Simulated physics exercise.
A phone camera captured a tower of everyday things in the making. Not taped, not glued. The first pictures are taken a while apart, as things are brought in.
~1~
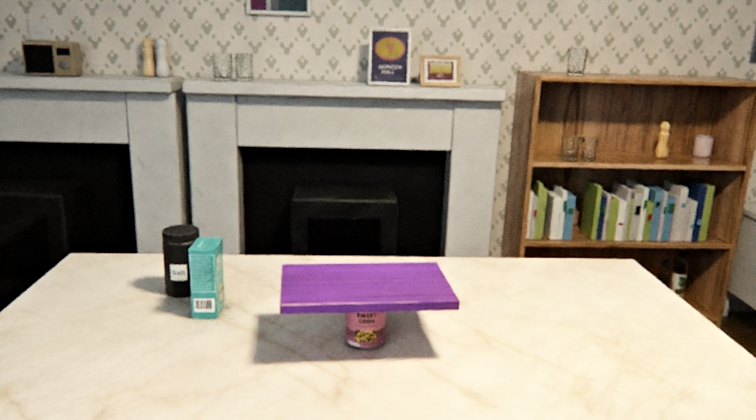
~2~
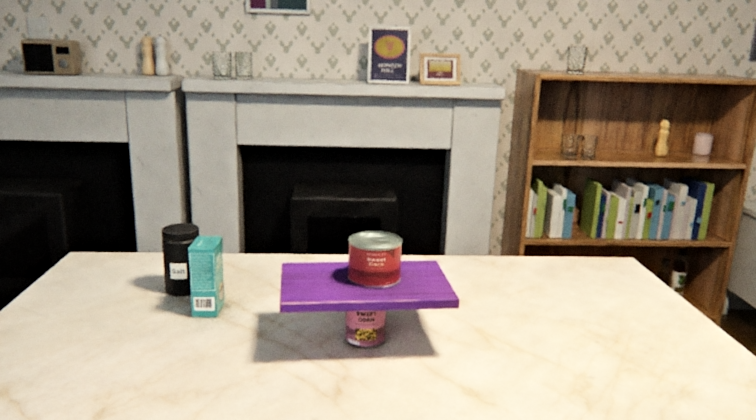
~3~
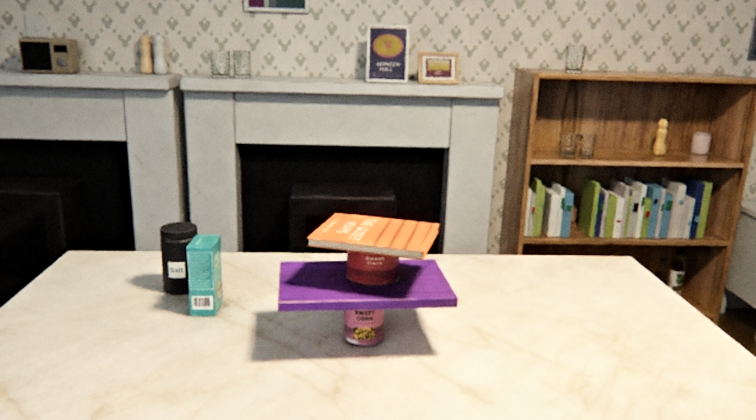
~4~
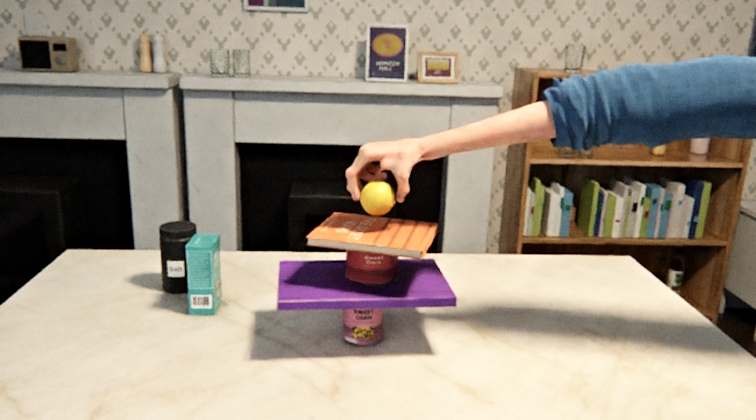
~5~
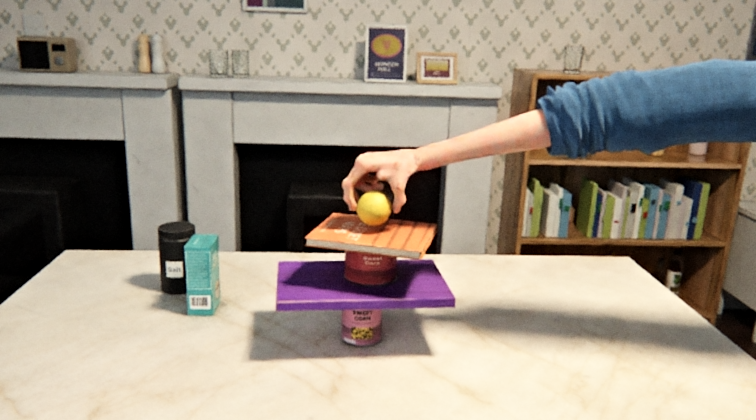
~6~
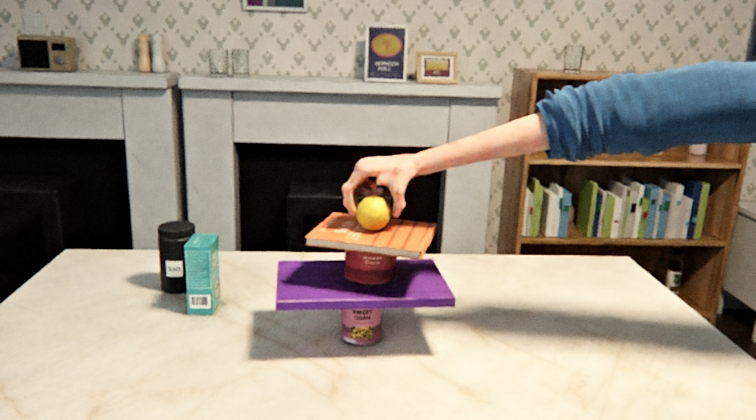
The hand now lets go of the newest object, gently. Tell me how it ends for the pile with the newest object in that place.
It ends with the pile still standing.
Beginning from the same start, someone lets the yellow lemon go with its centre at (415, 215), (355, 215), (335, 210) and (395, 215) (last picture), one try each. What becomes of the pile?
Attempt one, the pile survives; attempt two, it survives; attempt three, it survives; attempt four, it survives.
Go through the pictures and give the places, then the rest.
In the first picture, the last thing is not in view yet; turquoise carton (207, 278).
In the second picture, the last thing is not in view yet; purple board (365, 284).
In the third picture, the last thing is not in view yet; pink tin (364, 314).
The fourth picture shows coming down; yellow lemon (378, 198); turquoise carton (204, 274).
The fifth picture shows coming down; yellow lemon (374, 209); purple board (362, 283).
The sixth picture shows set down, still held; yellow lemon (374, 213); pink tin (362, 314).
Then, 0.20 s past the last view, nothing moves.
Then, 0.60 s past the last view, yellow lemon resting near (374, 214).
Finally, all 7 still in place. Final places as the last picture's camera would see them, yellow lemon near (374, 214). The pile holds.
